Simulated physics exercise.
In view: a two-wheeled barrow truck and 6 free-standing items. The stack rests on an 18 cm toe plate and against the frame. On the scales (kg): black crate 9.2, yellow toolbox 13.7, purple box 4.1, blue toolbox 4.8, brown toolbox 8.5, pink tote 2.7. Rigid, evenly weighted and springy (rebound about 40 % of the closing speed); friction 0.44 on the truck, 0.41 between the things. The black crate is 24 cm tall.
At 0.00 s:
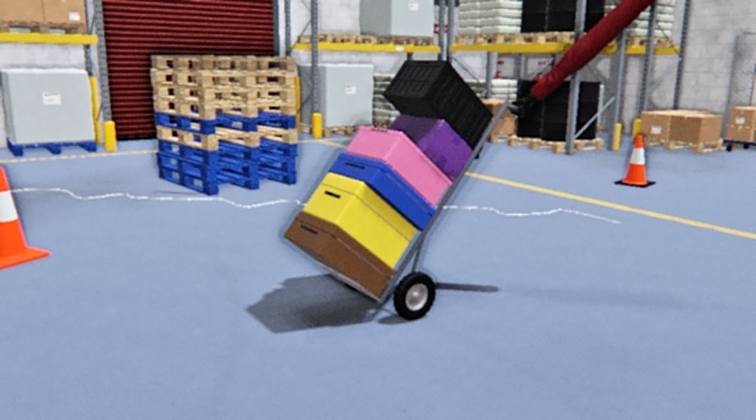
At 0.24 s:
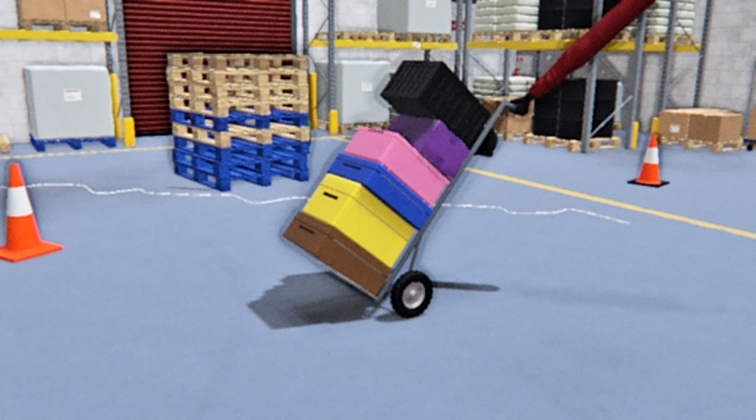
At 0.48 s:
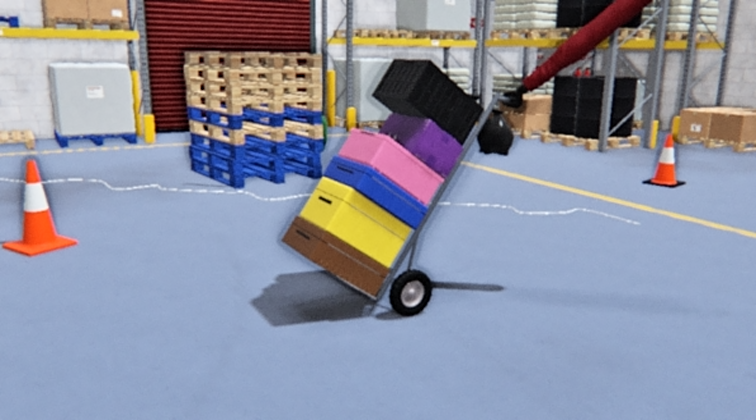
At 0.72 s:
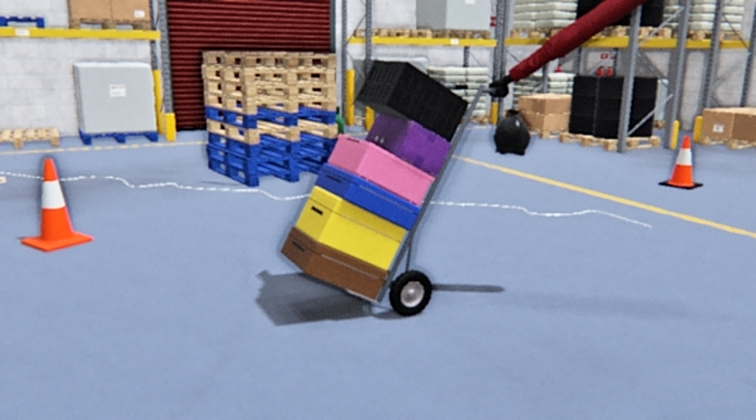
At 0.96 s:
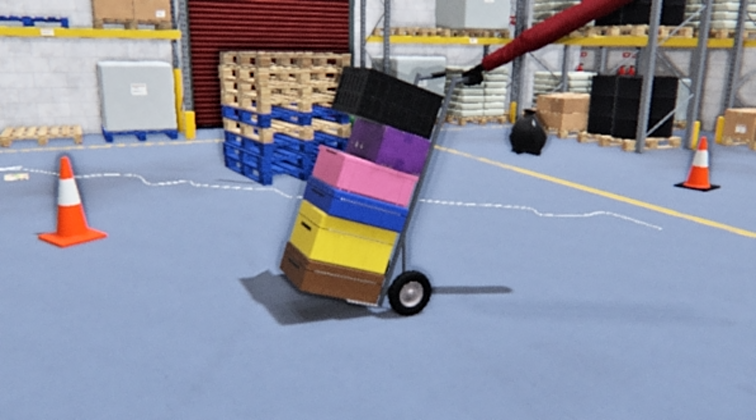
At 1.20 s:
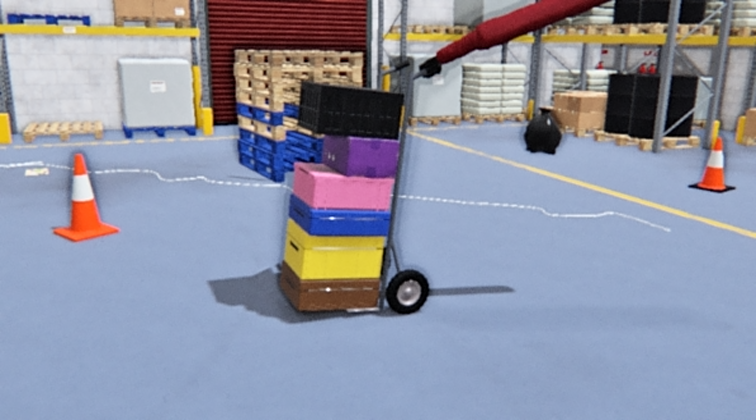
A hand truck stacked with colorful boxes tilts up toward upright, guided by a red arm.
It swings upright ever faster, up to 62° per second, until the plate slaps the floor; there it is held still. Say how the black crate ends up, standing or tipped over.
The black crate falls over.
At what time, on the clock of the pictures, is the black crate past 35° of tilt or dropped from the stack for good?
Near 1.8 s.
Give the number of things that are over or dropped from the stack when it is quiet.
That comes to 1.
After 1.40 s, truck upright; black crate 5° off its base near (313, 119); purple box 4° off its base; pink tote moved 5 cm.
After 1.70 s, truck upright; black crate 27° off its base near (269, 129); purple box 10° off its base; pink tote moved 9 cm.
After 2.00 s, truck upright; black crate now dropped from the stack; purple box moved 16 cm; pink tote moved 9 cm.
After 2.50 s, truck upright; purple box moved 17 cm; pink tote moved 9 cm; blue toolbox moved 5 cm.
In the end (3.4 s), dropped from the stack and tipped over, black crate; not toppled but over 10 cm from the start, purple box; the other 4 under 10 cm from the start. At the end, from the last picture's camera, black crate near (235, 285).
